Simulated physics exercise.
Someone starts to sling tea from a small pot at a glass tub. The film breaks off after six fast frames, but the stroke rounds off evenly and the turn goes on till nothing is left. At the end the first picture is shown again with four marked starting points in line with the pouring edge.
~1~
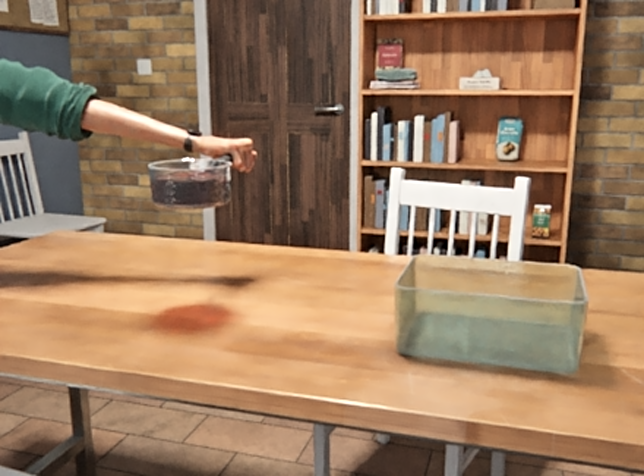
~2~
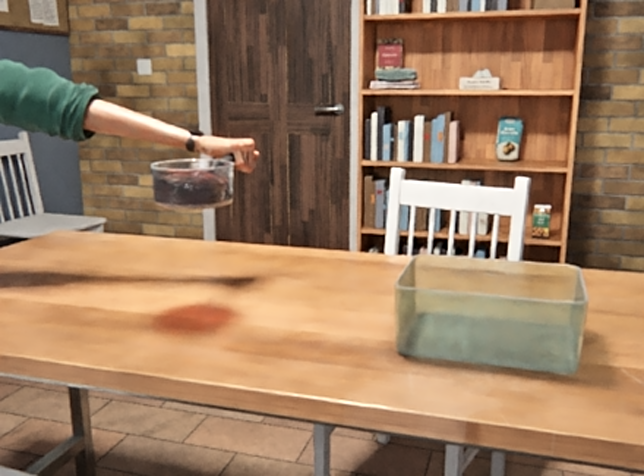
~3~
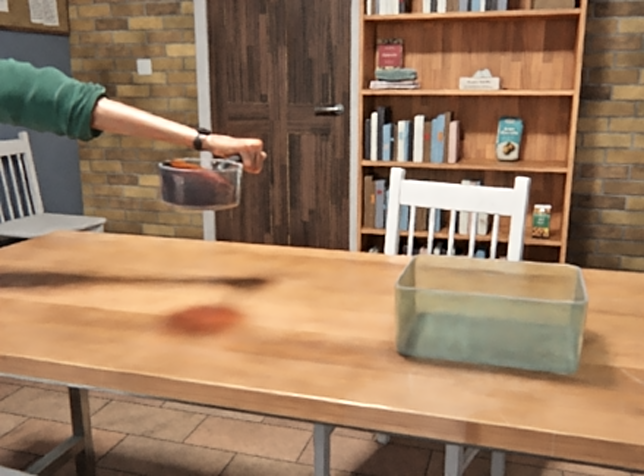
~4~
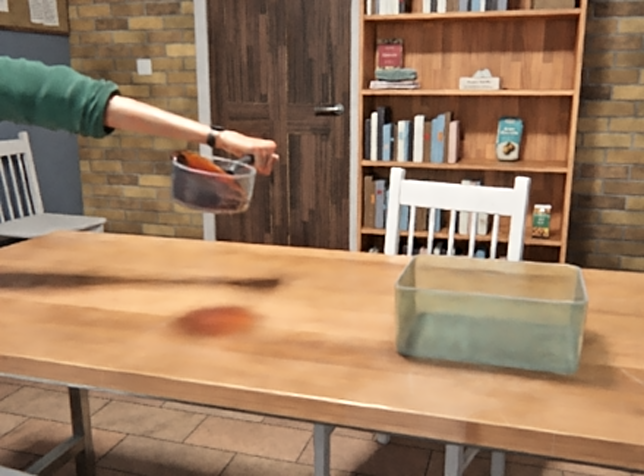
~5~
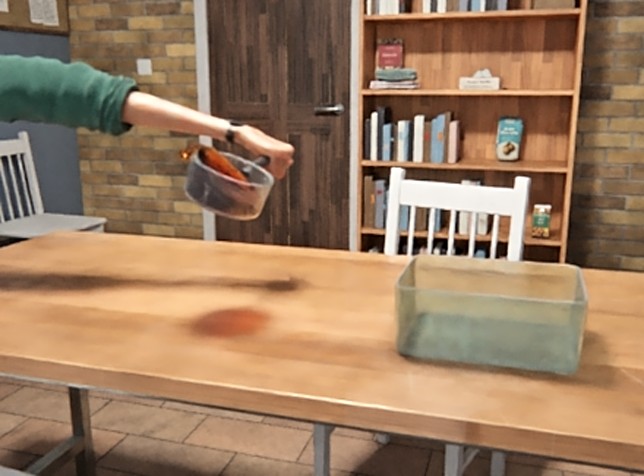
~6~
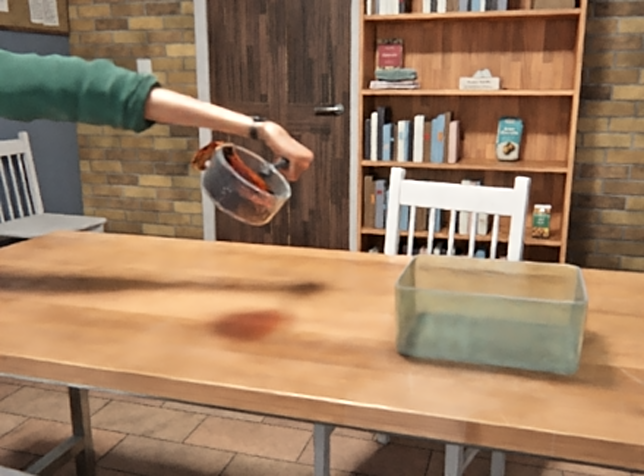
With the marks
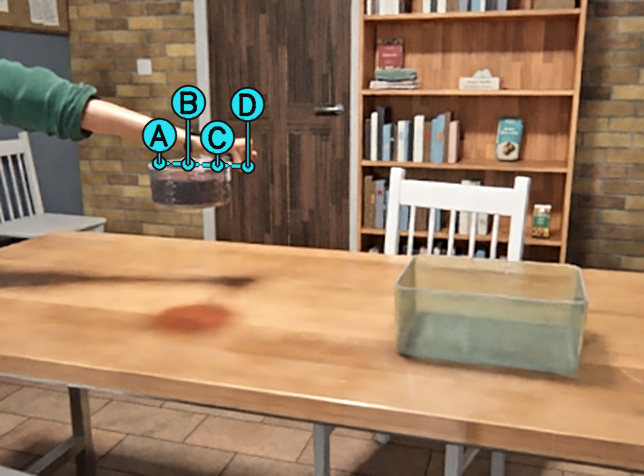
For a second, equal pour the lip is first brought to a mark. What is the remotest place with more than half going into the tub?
I would pick spot D.
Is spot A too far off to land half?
Yes, it does.
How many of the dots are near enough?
One.
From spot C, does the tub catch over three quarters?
No, less.
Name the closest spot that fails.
C.
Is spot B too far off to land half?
Yes, that goes wrong.
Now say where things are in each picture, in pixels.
Upright, lip at (226, 165); tub from (396, 351) to (579, 373); nothing has left yet, in the first frame.
Upright, lip at (228, 165); nothing has left yet, in the second frame.
Tipped about 3°, lip at (237, 168); nothing has left yet, in the third frame.
Tipped about 10°, lip at (251, 174); tea is over the rim, down to (190, 159), in the fourth frame.
Tipped about 22°, lip at (268, 183); tea is over the rim, down to (191, 160), in the fifth frame.
Tipped about 37°, lip at (286, 195); tea is over the rim, down to (203, 169), in the sixth frame.
On the marked copy, A at (159, 163); B at (188, 164); C at (217, 165); D at (247, 166).
If A is chosen, about 0 % lands in the tub, 98 % falls short.
If B is chosen, about 0 % lands in the tub, 95 % falls short and 4 % goes beside or beyond.
If C is chosen, about 24 % lands in the tub, 70 % falls short and 6 % goes beside or beyond.
If D is chosen, about 66 % lands in the tub, 23 % falls short and 11 % goes beside or beyond.
